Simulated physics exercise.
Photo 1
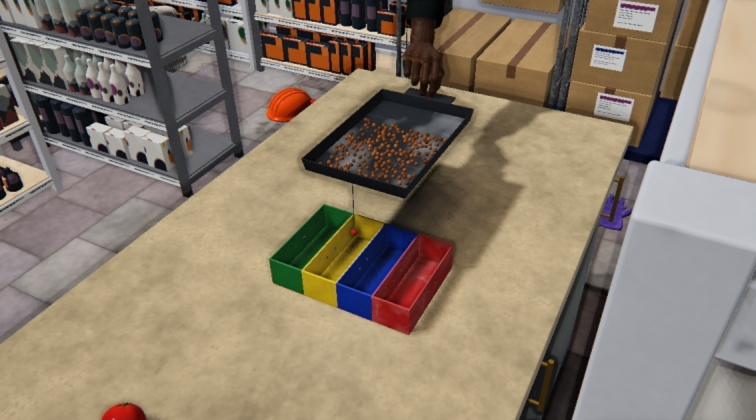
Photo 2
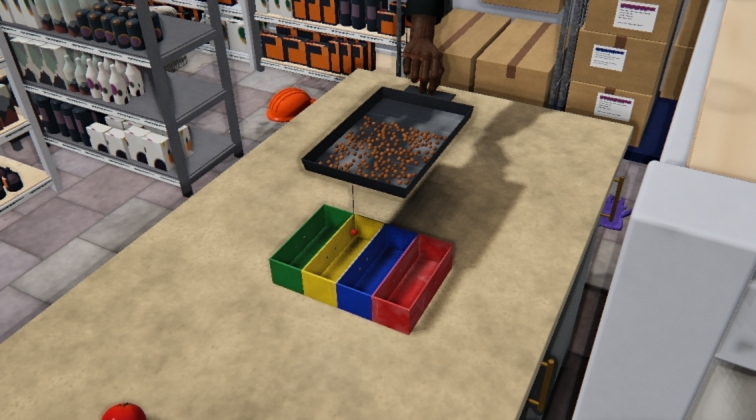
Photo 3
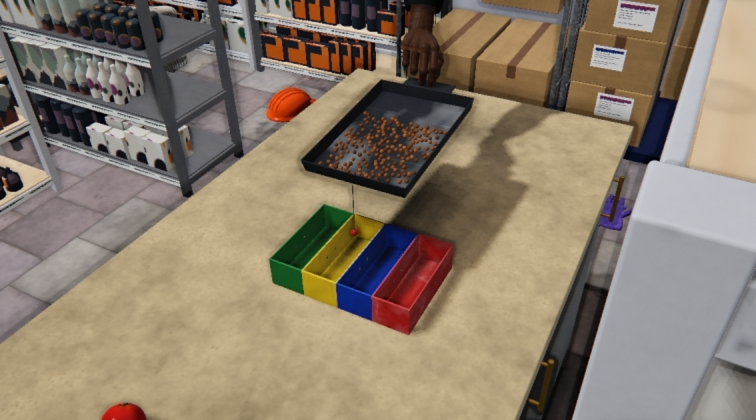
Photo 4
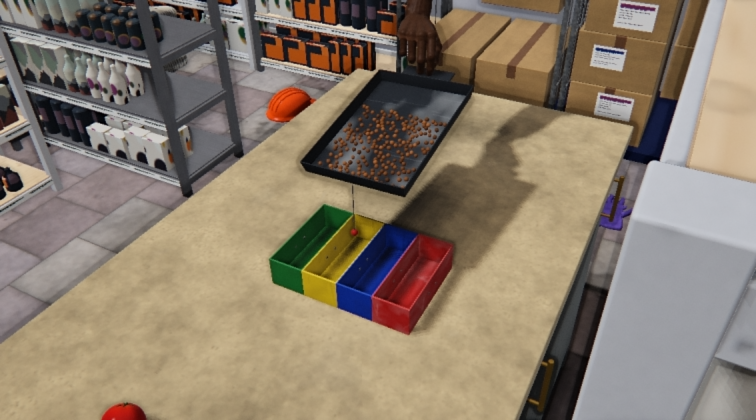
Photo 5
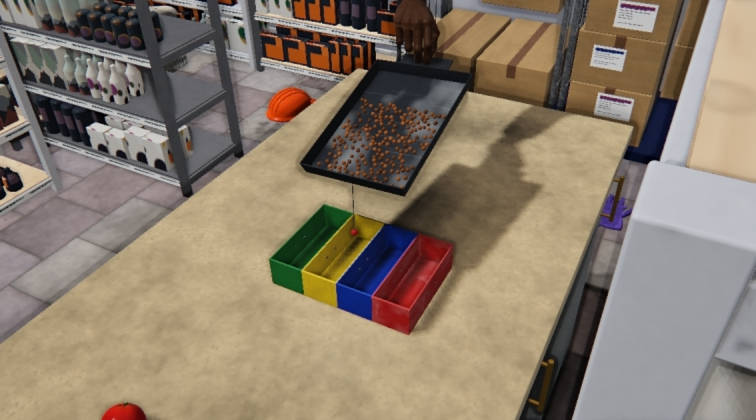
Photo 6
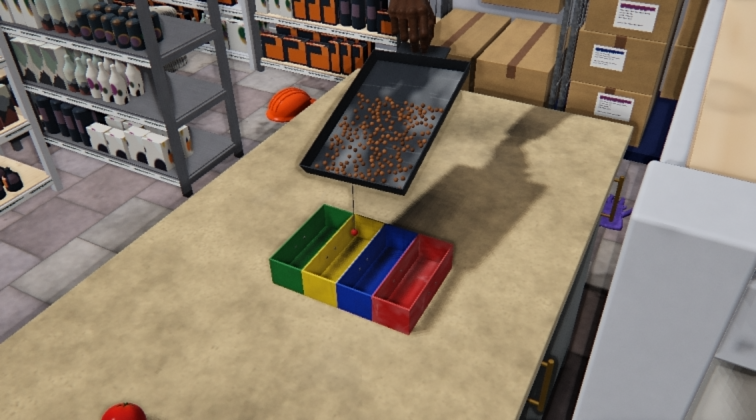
A black tray of small orange bits slowly tilts as a hand raises its far end.
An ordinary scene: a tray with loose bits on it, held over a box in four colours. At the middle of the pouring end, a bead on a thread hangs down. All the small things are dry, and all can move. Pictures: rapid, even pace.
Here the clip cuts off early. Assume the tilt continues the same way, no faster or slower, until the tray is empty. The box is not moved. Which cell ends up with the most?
The green cell.
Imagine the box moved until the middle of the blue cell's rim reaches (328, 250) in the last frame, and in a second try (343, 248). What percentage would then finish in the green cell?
It comes to roughly 0 per cent in one try and roughly 0 per cent in the next.
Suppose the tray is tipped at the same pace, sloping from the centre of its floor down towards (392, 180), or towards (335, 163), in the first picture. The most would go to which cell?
The blue cell; green.
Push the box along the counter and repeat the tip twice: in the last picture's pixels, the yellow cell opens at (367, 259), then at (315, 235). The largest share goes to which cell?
Try 1 - the green cell; try 2 - the cell in yellow.
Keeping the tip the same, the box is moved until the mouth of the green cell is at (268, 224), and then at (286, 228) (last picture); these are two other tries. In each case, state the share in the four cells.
Roughly 100 per cent, then roughly 100 per cent.
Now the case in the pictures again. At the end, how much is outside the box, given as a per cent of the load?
0 per cent.
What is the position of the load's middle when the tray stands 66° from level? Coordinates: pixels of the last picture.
Centre estimate: (343, 171).
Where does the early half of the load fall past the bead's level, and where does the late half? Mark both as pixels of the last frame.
It goes through near (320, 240) first, then near (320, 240).
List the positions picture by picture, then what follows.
Corners of the pouring end at (305, 158) and (405, 187), level; middle of the load at (388, 151), cereal balls; bead on its thread at (355, 232); green cell at (287, 274); yellow cell at (320, 287); blue cell at (354, 300); red cell at (391, 313), in the first picture.
Corners of the pouring end at (305, 158) and (405, 187), level; middle of the load at (388, 150), in the second picture.
Corners of the pouring end at (304, 159) and (404, 186), tipped barely, lowest at the left corner; middle of the load at (388, 147), in the third picture.
Corners of the pouring end at (303, 161) and (403, 186), tipped a little, lowest at the left corner; middle of the load at (387, 143), in the fourth picture.
Corners of the pouring end at (303, 162) and (402, 186), tipped clearly, lowest at the left corner; middle of the load at (386, 139), in the fifth picture.
Corners of the pouring end at (302, 164) and (401, 187), tipped clearly, lowest at the left corner; middle of the load at (381, 140), about a third on the move; green cell at (287, 274); yellow cell at (320, 287); blue cell at (354, 300); red cell at (391, 313), in the sixth picture.
Soon after the last picture, tray tipped steeply; nearly all on the tray; a stray few falling or outside the box.
A little later, tray tipped past a quarter turn; most on the tray; a small part in the green cell; a stray few in the yellow cell; a small part falling or outside the box.
Later still, tray tipped past a quarter turn; about half in the green cell; about a third in the yellow cell; a small part in the blue cell; a stray few falling or outside the box.
At rest, tray tipped past a quarter turn; about half in the green cell; about a third in the yellow cell; a small part in the blue cell; none in the red cell; a stray few outside the box.
